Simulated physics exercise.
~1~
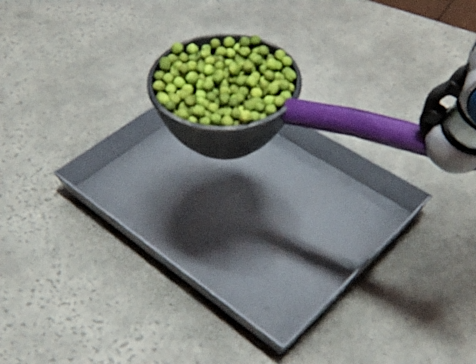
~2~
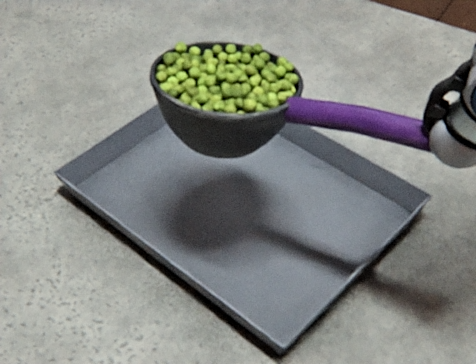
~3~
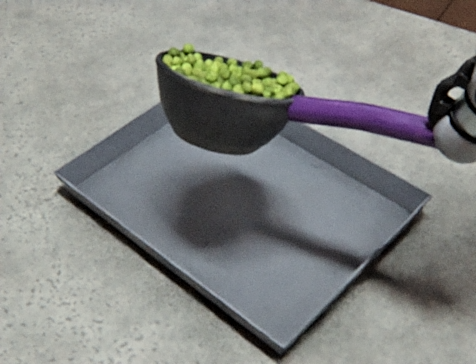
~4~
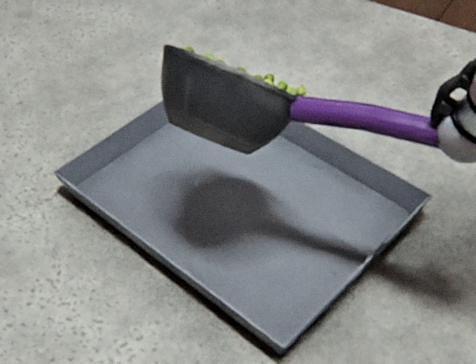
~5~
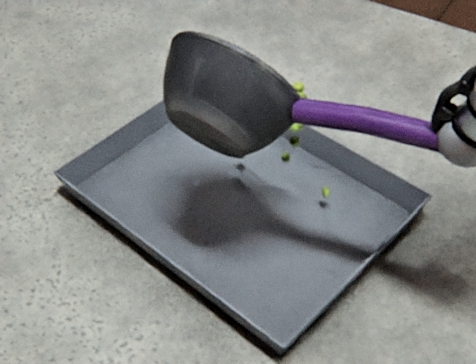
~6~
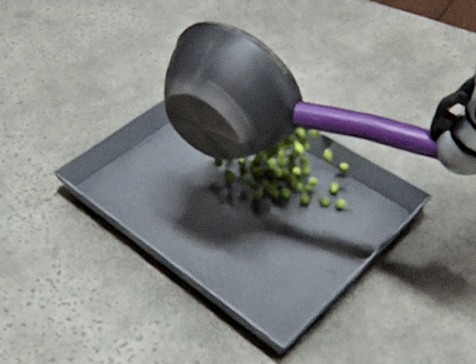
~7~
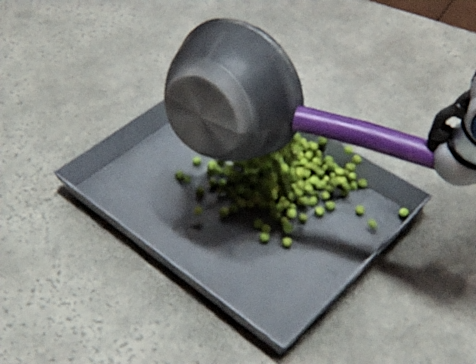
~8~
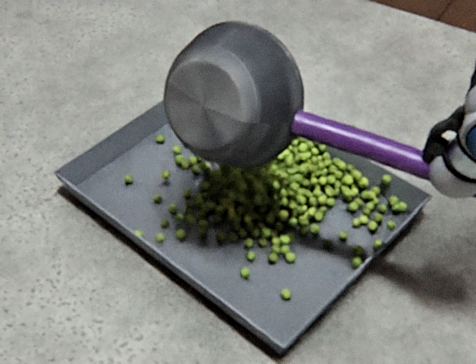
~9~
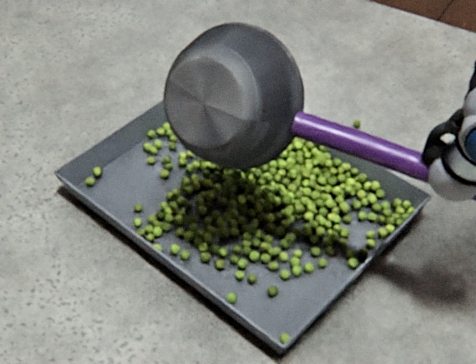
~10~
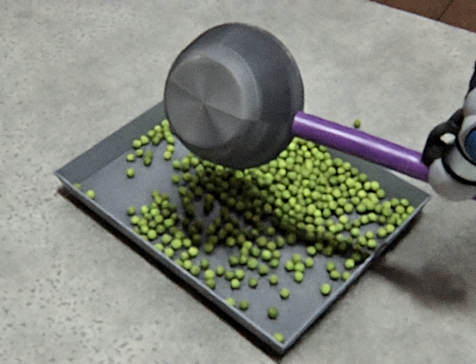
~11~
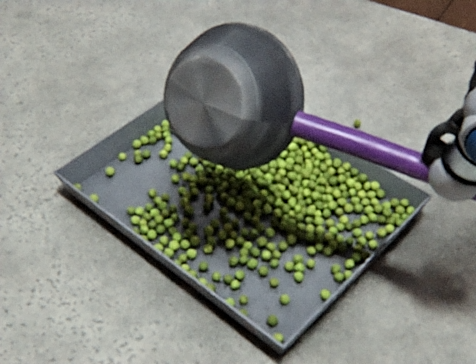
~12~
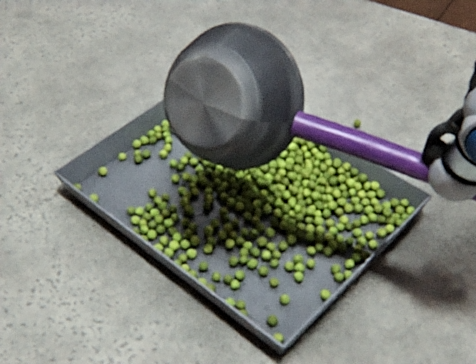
Green peas pouring from a purple-handled ladle as a robotic hand tips it over, spreading in a loose heap across a grey tray.
